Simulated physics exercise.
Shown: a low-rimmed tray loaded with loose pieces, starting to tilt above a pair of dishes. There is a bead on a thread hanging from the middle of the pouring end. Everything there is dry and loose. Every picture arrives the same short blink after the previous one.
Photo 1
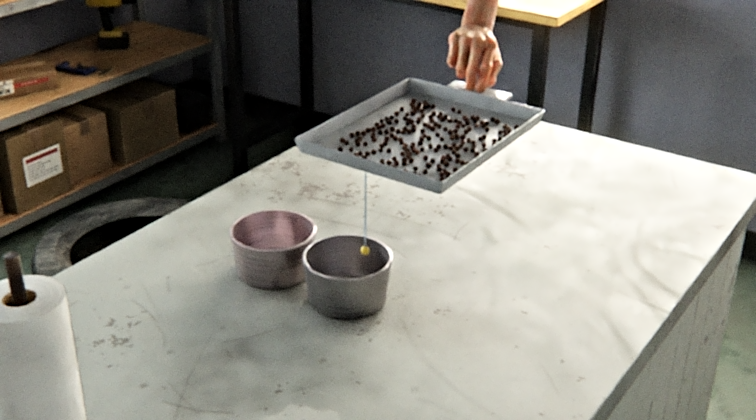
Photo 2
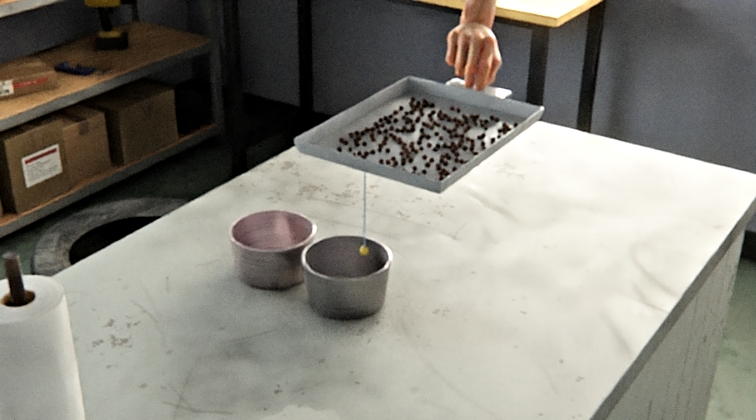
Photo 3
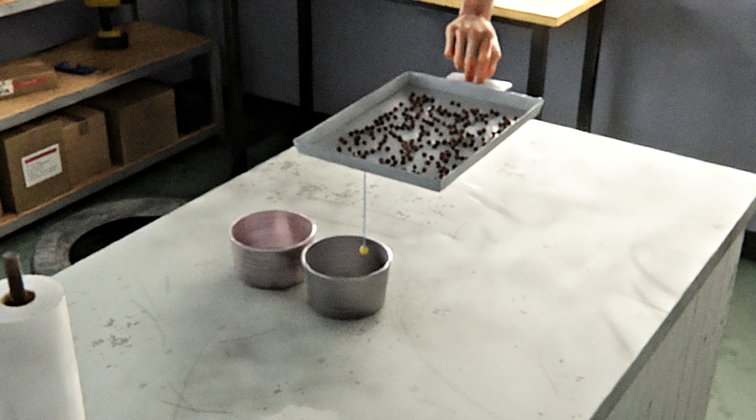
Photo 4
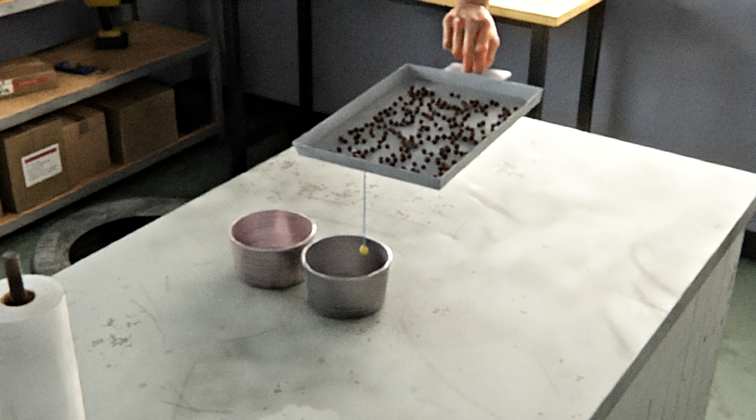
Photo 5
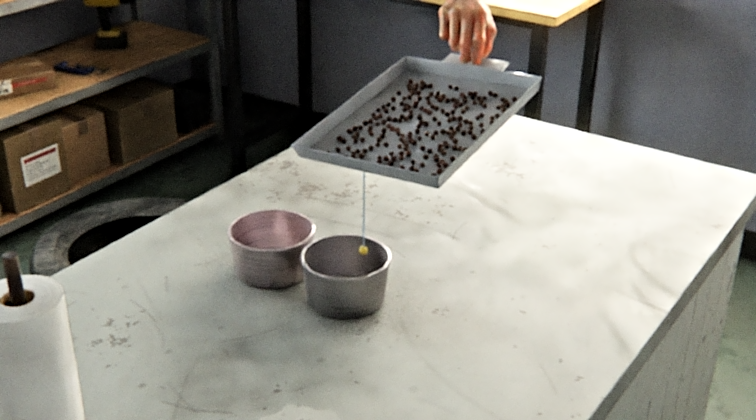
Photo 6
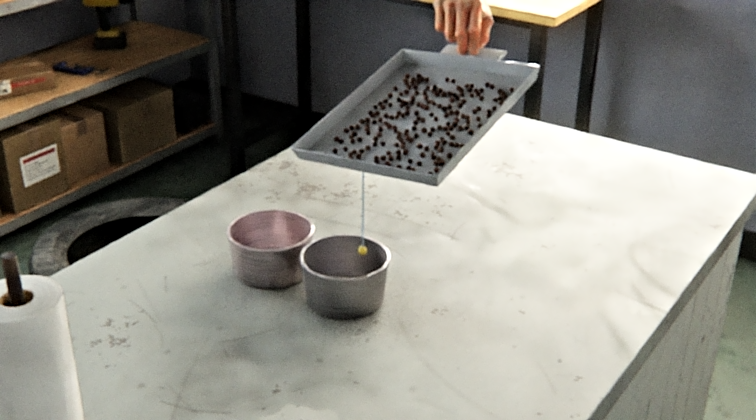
Tray of loose dark berries being slowly tilted by a hand gripping its far end, above two small dishes on a pale worktop.
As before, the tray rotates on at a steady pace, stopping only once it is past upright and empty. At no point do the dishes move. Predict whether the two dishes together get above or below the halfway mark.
Above.
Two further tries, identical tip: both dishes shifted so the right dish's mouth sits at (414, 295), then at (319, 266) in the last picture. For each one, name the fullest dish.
Trial one goes to the left of the two, trial two to the right of the two.
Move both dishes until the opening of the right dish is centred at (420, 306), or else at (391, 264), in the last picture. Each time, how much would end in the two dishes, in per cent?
Trial 1 near 10 percent, trial 2 near 90 percent.
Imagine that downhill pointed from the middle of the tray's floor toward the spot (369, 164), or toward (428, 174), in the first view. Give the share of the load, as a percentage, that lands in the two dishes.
First case about 40 percent; second case about 0 percent.
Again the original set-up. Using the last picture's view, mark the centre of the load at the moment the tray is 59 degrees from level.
I'd put the middle close to (331, 157).
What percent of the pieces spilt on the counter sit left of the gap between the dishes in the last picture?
About 70 percent.
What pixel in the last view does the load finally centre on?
Resting centre, last frame: Roughly (289, 276).
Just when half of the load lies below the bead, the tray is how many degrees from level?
Roughly 95 degrees from level.
Shortly afterwards, tray tipped steeply; all but a few on the tray; only a few in the left dish; only a few outside both; only a few in the air.
Next, tray tipped right over; a little on the tray; near a quarter in the right dish; near a third in the left dish; a little outside both; near a quarter in the air.
Some moments later, tray tipped past a quarter turn; near a third in the right dish; near half in the left dish; near a quarter outside both.
In the end, tray tipped past a quarter turn; near a third in the right dish; near half in the left dish; near a quarter outside both.
